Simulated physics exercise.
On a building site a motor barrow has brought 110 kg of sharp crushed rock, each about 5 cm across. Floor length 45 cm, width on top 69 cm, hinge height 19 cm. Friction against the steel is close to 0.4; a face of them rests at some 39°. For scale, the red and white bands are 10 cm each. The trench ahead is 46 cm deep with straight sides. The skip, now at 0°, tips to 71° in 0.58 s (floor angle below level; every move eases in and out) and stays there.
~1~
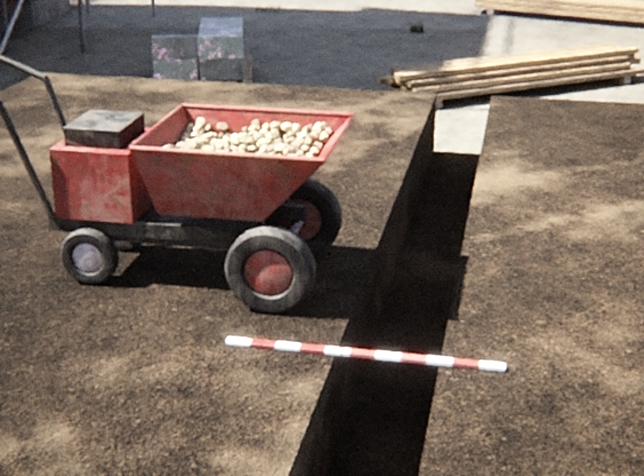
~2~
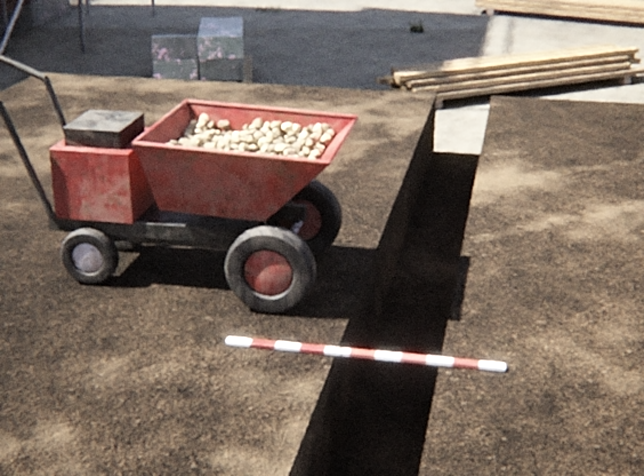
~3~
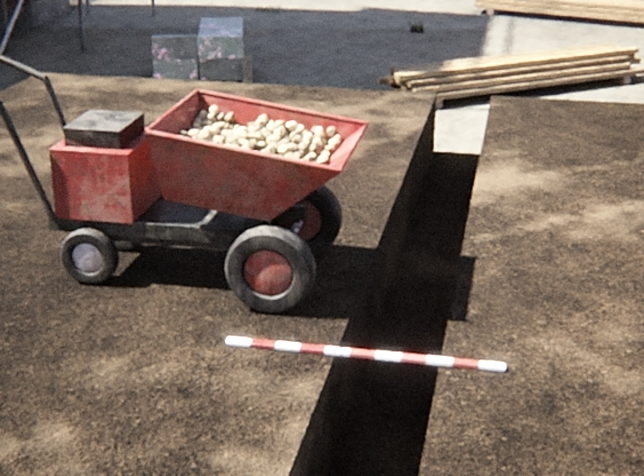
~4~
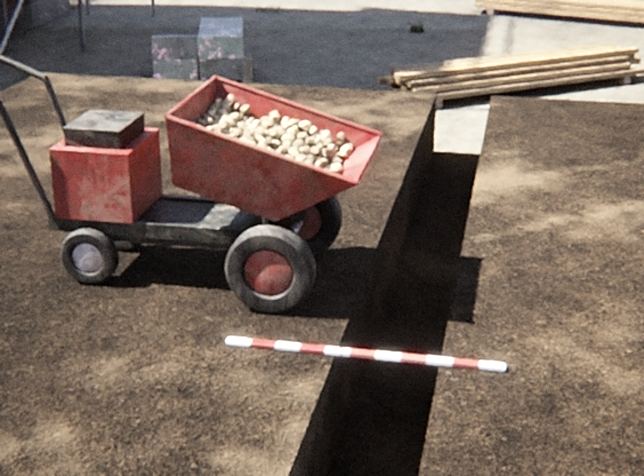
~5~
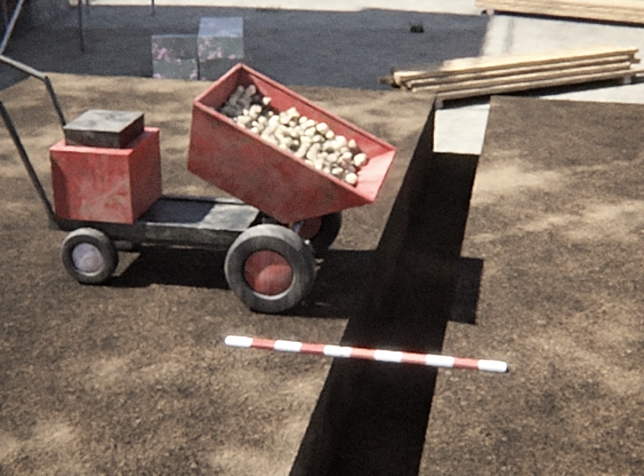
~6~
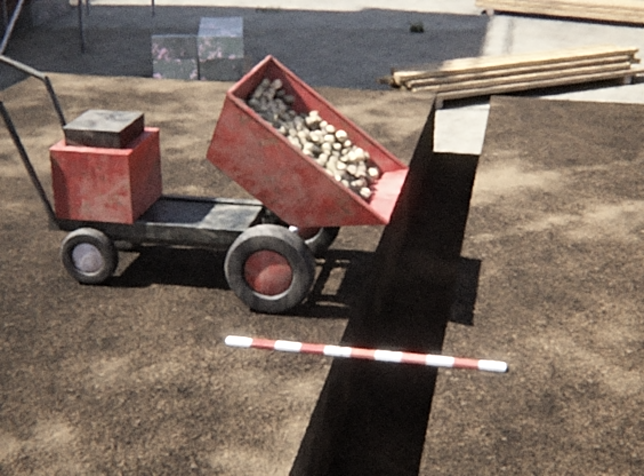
The footage shows a small red motor barrow carrying pale stones beside a narrow dark trench, with a red and white rod lying across it, as its skip tilts steadily forward to the right and the stones shift toward the lip.
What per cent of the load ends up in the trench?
Close to 61 in a hundred.
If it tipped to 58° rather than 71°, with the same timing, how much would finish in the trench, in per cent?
It would be near 25 per cent.
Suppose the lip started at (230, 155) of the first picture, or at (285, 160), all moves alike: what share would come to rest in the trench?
First some 70, then 95 per cent.
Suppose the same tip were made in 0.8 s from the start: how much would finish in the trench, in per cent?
In that case some 75 per cent.
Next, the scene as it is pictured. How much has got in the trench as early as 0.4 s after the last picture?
Some 15 per cent.
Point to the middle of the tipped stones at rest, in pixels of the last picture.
Around (440, 362).
Then, 0.1 s after the last picture the floor is at 59°, 100 % in the skip; the foremost stones are at (389, 231).
Then, 0.4 s after the last picture the floor is at 71°, 80 % in the skip, 16 % in the trench, 4 % past the trench; the foremost stones are at (467, 284).
Then, 0.7 s after the last picture the floor is at 71°, 19 % in the skip, 42 % in the trench, 39 % past the trench; the foremost stones are at (622, 308).
Then, 2.7 s after the last picture the floor is at 71°, 0 % in the skip, 61 % in the trench, 39 % past the trench; the foremost stones are past the picture's edge.
